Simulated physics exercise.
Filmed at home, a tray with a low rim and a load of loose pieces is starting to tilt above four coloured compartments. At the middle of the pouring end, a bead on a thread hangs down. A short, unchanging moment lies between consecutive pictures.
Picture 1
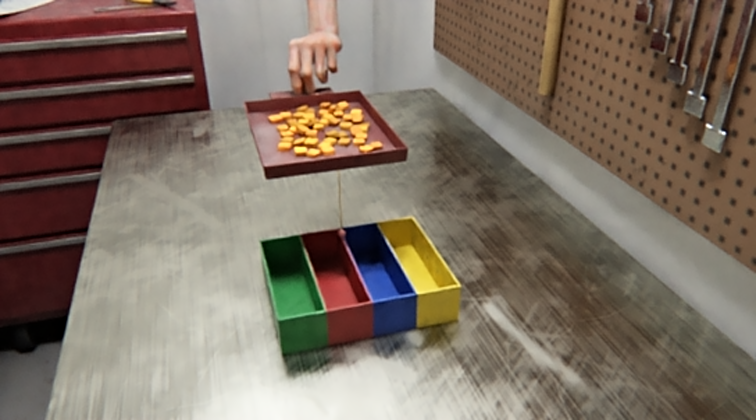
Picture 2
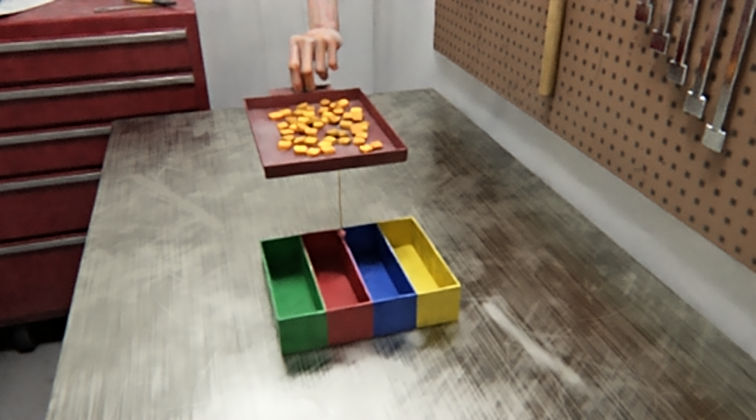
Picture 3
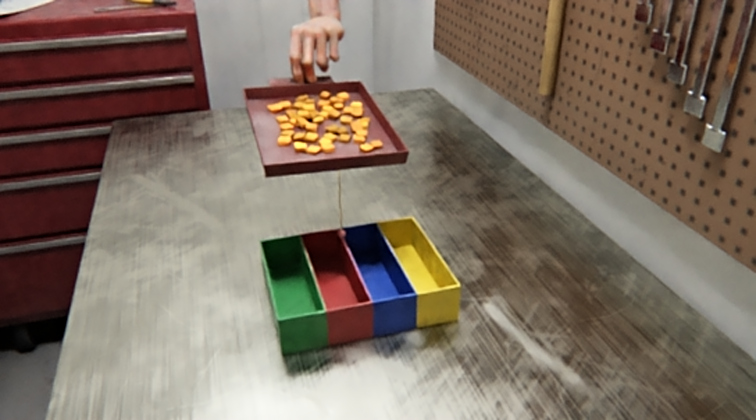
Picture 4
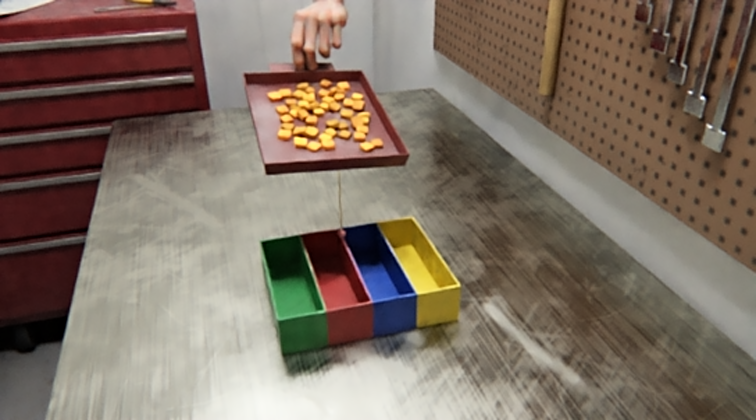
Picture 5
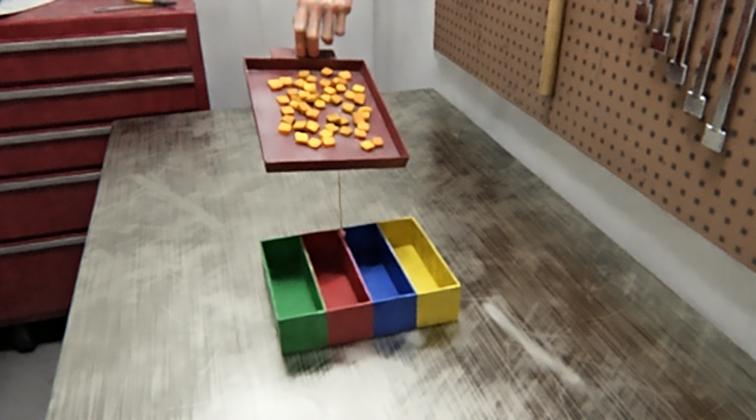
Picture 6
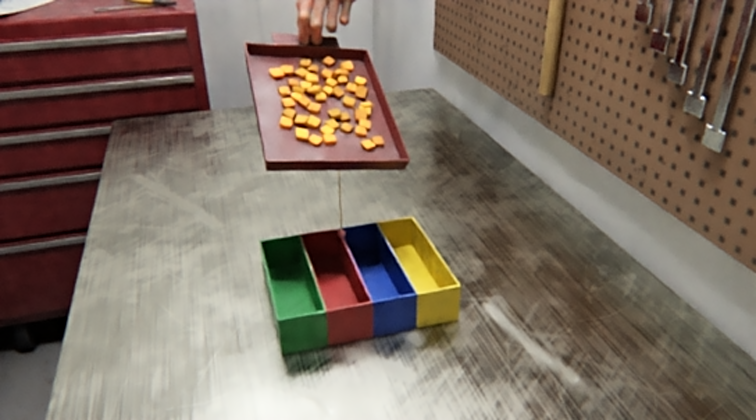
On a scuffed metal workbench beside a pegboard of tools, a hand holds a red tray of small orange pieces level above green, red, blue and yellow compartments. The hand then raises the tray's back edge, steepening its slant toward the viewer, with the front edge dipping slightly at the right.
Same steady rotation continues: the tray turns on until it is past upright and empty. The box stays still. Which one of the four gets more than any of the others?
Most: Yellow.
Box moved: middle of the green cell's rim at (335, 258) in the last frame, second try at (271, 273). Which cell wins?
With the first placing it's the blue one, with the second it's the yellow cell.
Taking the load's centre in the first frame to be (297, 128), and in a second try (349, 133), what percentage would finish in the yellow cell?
First 50 %, then 70 %.
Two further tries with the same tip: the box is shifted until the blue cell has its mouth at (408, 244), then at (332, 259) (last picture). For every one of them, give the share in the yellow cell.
Respectively 0 percent and 30 percent.
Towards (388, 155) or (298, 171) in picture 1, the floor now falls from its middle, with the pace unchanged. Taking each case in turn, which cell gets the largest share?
Try 1 - the cell in yellow; try 2 - green.
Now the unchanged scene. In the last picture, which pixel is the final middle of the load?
It settles centred around (408, 279).
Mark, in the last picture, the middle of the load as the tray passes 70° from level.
(373, 136).
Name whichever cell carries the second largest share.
Runner-up: The blue cell.
Shortly afterwards, tray tipped steeply; all but a few on the tray; only a few falling or outside the box.
Next, tray tipped past a quarter turn; the bulk on the tray; a little in the yellow cell; only a few in the blue cell; a little falling or outside the box.
Some moments later, tray tipped past a quarter turn; near half in the yellow cell; near a third in the blue cell; only a few in the green cell; only a few in the red cell; a little falling or outside the box.
In the end, tray tipped past a quarter turn; near half in the yellow cell; near a third in the blue cell; only a few in the green cell; only a few in the red cell; a little outside the box.
